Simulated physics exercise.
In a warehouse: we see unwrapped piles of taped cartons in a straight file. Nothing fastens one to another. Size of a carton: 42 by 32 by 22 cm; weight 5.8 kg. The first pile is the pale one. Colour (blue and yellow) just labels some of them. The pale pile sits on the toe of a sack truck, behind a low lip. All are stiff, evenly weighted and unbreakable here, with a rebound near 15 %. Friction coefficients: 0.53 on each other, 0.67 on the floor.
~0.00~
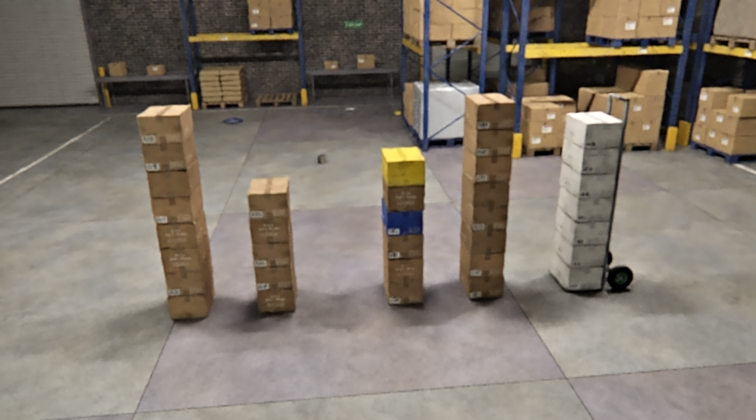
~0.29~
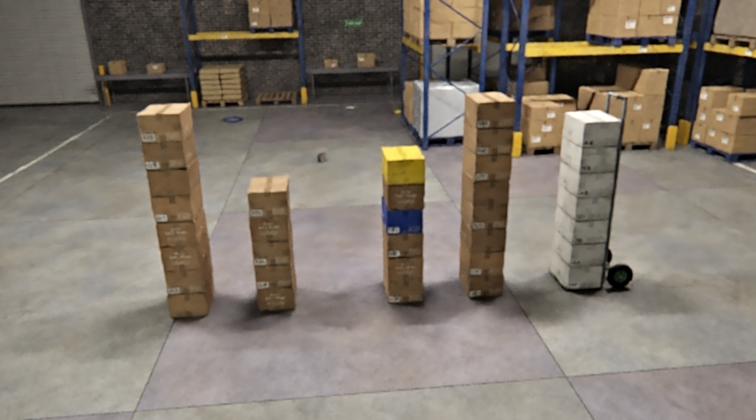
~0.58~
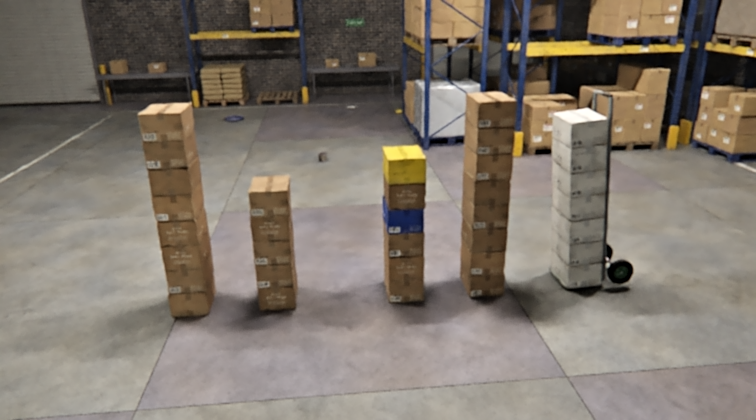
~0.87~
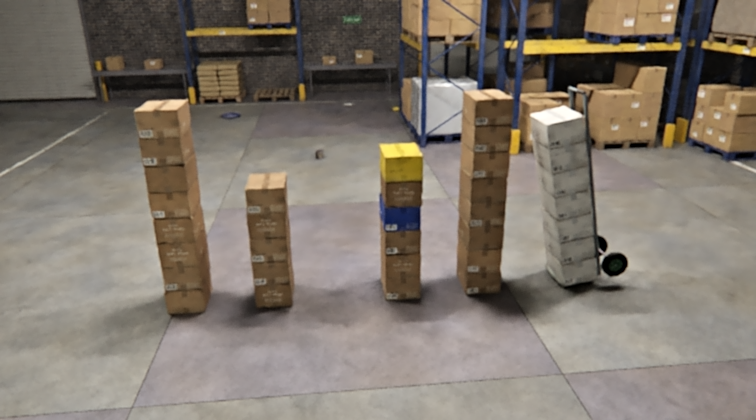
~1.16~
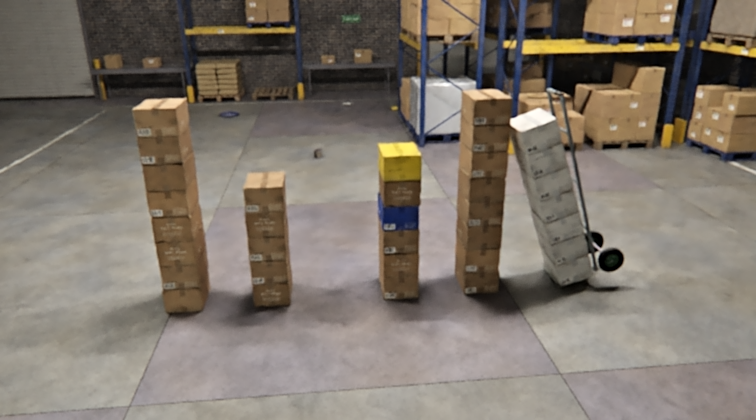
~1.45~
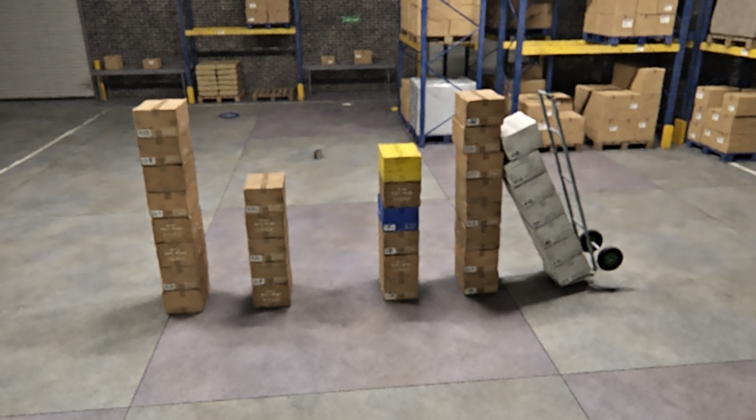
A tall white stack of cartons on a sack truck stood upright at the right of four brown piles, then tilted steadily leftward with the truck until its top carton leaned close beside the neighbouring pile.
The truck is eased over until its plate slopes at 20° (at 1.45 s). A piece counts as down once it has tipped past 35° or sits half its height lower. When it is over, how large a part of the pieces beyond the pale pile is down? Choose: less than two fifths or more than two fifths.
The part is over two fifths.
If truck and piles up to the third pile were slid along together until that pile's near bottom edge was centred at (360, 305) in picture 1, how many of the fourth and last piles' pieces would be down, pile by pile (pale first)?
In that case fourth 5, last 8.
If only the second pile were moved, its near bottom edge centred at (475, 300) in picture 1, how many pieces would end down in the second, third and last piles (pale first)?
In that case second 8, third 6, last 8.
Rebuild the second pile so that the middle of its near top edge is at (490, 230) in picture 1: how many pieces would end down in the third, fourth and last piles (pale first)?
Then third 0, fourth 0, last 0.
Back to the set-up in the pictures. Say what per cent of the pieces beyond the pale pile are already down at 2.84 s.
50 per cent by then.
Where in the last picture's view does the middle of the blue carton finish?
At about (291, 264).
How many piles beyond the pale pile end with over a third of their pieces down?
4 in all.
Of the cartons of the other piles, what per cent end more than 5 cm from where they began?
100 per cent.
After 2.24 s, 7 of the pale pile down; none of the 27 other cartons down, 11 disturbed; blue carton shifted 24 mm; yellow carton shifted 10 cm.
After 2.84 s, 7 of the pale pile down; 14 of the 27 other cartons down; blue carton leaning 48°, 17 cm lower; yellow carton leaning 42°, 19 cm lower.
After 4.24 s, 7 of the pale pile down; 27 of the 27 other cartons down; yellow carton leaning 50°, 60 cm lower; blue carton leaning 39°, 46 cm lower.
At rest (5.2 s), 7 of the pale pile down; 27 of the 27 other cartons down; yellow carton leaning 51°, 63 cm lower; blue carton leaning 39°, 46 cm lower. That is 100 per cent. As the last picture would show them, middles, yellow carton near (251, 237), blue carton near (291, 264).
